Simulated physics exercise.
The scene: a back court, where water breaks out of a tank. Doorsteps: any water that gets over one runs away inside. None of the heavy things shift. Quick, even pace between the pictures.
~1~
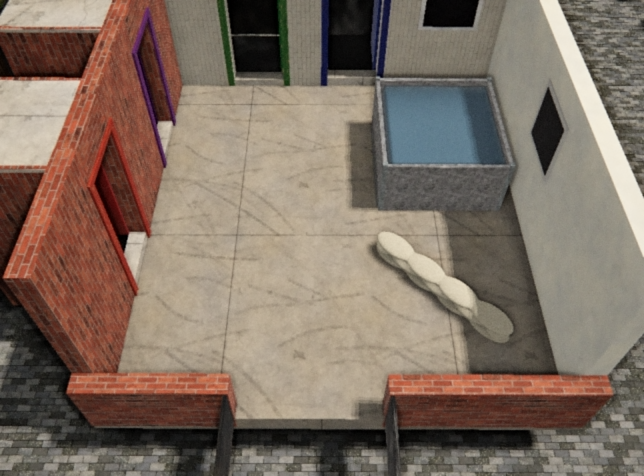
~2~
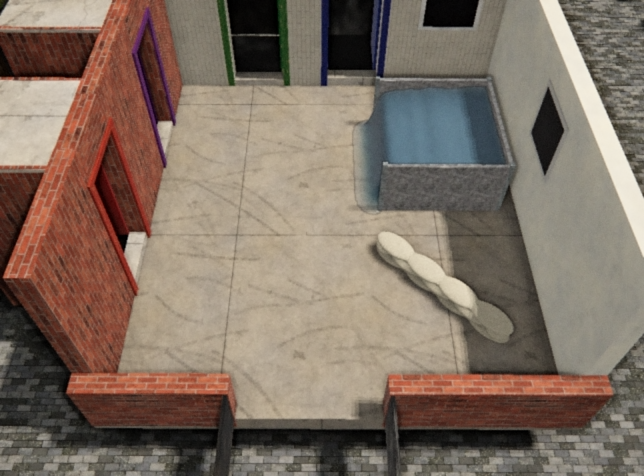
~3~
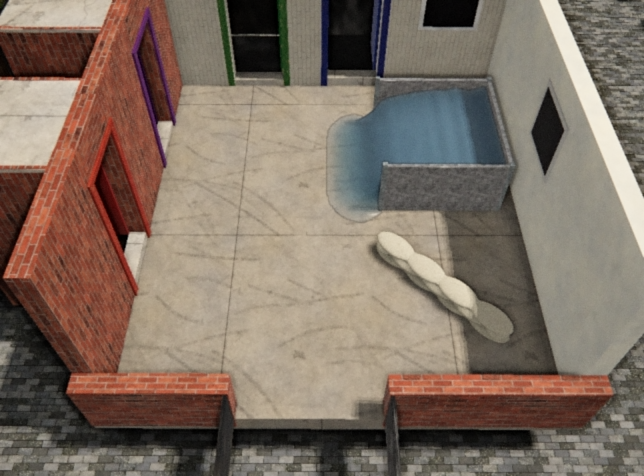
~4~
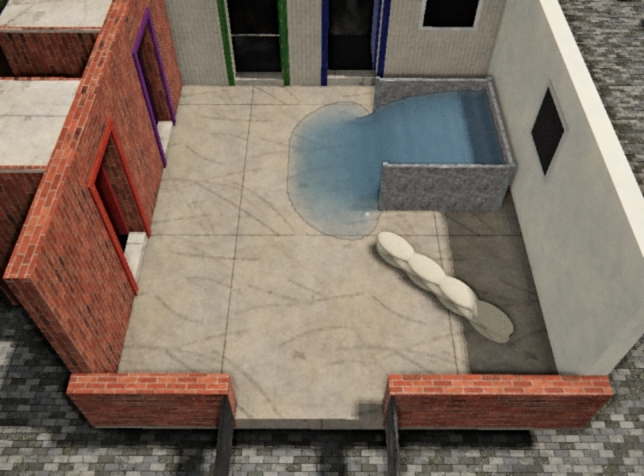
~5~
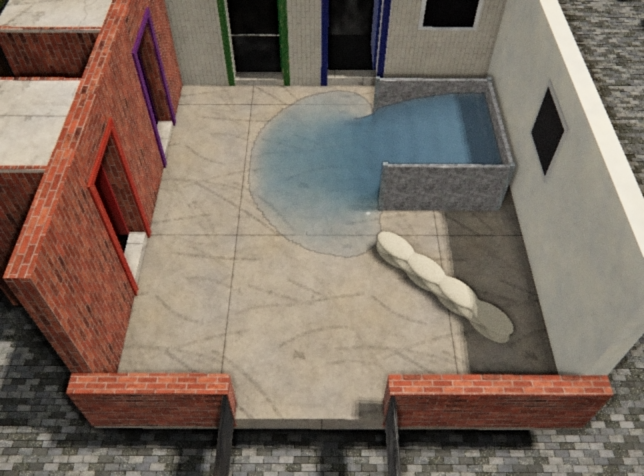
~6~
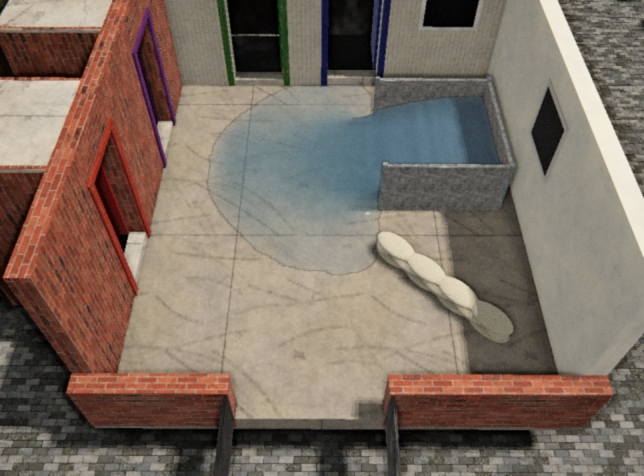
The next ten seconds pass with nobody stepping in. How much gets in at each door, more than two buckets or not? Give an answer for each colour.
The blue door keeps inside the allowance there; the green door exceeds the allowance there; the purple door exceeds the allowance there; the red door exceeds the allowance there.
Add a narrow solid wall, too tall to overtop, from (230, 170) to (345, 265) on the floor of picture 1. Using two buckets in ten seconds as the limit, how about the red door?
In the end the red door falls below the limit.
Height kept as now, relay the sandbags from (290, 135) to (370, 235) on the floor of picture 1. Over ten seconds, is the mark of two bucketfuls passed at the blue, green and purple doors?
Blue door overtops it, green door overtops it, purple door overtops it.
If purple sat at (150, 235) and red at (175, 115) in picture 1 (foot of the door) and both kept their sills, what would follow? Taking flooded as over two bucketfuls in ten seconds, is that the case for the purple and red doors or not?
Purple: Gets flooded; red: Gets flooded.
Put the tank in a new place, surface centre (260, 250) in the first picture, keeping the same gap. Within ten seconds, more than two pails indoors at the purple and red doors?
Lab note - purple: Below the mark; red: Above the mark.
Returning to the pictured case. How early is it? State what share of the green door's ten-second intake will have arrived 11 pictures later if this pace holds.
About 15 per cent.
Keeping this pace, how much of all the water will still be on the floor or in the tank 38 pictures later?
78 %.
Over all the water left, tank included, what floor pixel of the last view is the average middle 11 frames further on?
Near (281, 171).
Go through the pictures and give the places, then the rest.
In the first picture, the open tank at (440, 124) is whole and still.
In the second picture, the front is at (376, 211), out from the gap at (380, 151).
In the third picture, water pours out at (380, 152) and has run to (353, 217).
In the fourth picture, the front is at (326, 229), out from the gap at (380, 154).
In the fifth picture, the front is at (257, 196), out from the gap at (379, 154).
In the sixth picture, the front is at (213, 185), out from the gap at (379, 155).
A moment on, water covers 50 % of the floor; the blue door wet at the sill, nothing in, the green door wet at the sill, nothing in, the purple door over two buckets in, the red door wet at the sill, nothing in.
Next, water covers 55 % of the floor; the blue door wet at the sill, nothing in, the green door under two buckets in, the purple door far over two buckets in, the red door over two buckets in.
Then, water covers 60 % of the floor; the blue door wet at the sill, nothing in, the green door over two buckets in, the purple door far over two buckets in, the red door over two buckets in.
Later, water covers 85 % of the floor; the blue door wet at the sill, nothing in, the green door over two buckets in, the purple door far over two buckets in, the red door over two buckets in.
In the end, water covers 95 % of the floor; the blue door wet at the sill, nothing in, the green door over two buckets in, the purple door far over two buckets in, the red door over two buckets in.
